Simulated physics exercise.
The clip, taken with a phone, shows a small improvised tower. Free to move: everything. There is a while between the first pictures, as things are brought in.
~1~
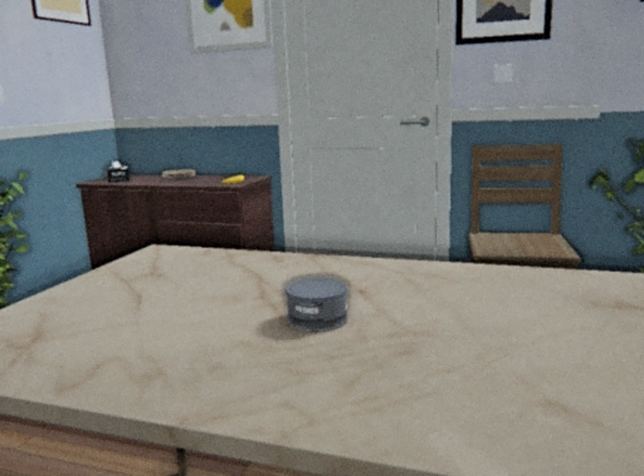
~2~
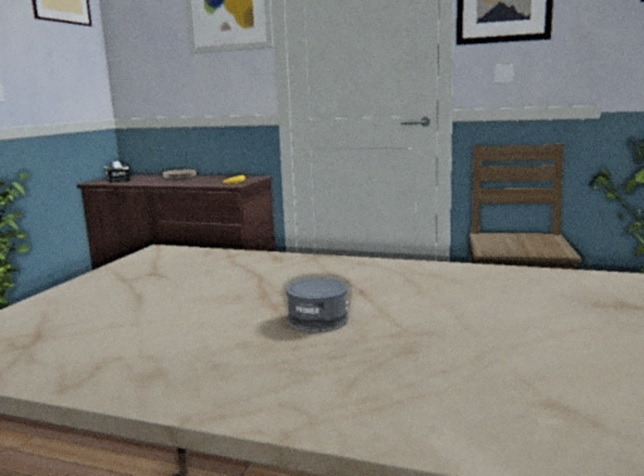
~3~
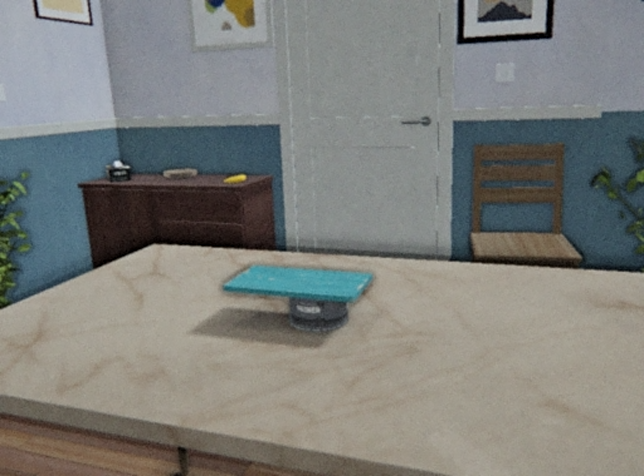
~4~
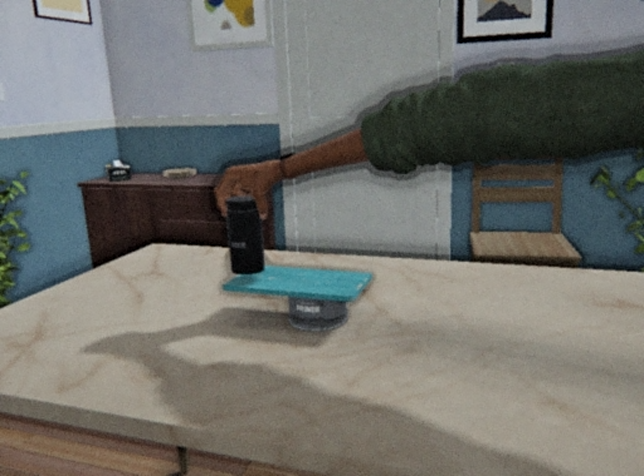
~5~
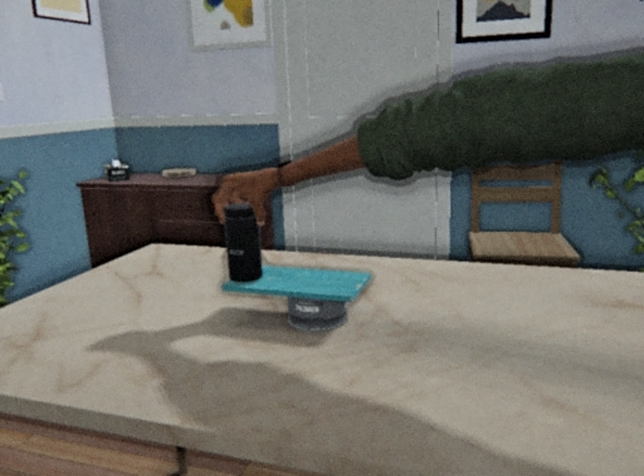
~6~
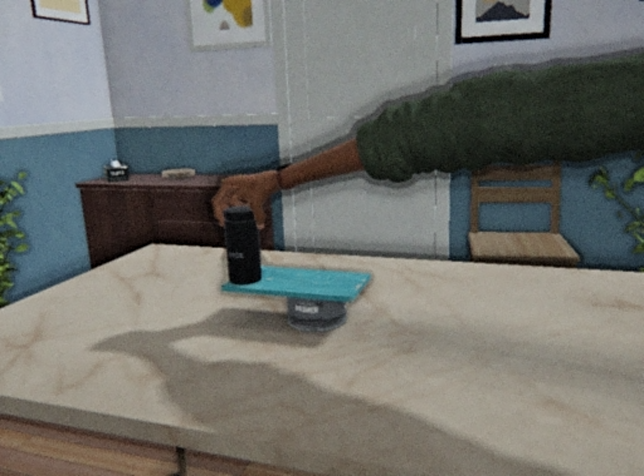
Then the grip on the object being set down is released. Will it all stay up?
Ends in a fall.
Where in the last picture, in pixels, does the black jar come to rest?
Close to pixel (204, 297).
Then, 0.20 s past the last view, black jar now fallen; turquoise board rocked 32° from its first pose.
Then, 0.30 s past the last view, turquoise board rocked 38° from its first pose.
Then, 0.40 s past the last view, turquoise board rocked 25° from its first pose.
Finally, fallen, black jar; left askew, turquoise board; grey tub still in place. Final places as the last picture's camera would see them, black jar near (204, 297). The stack comes apart.
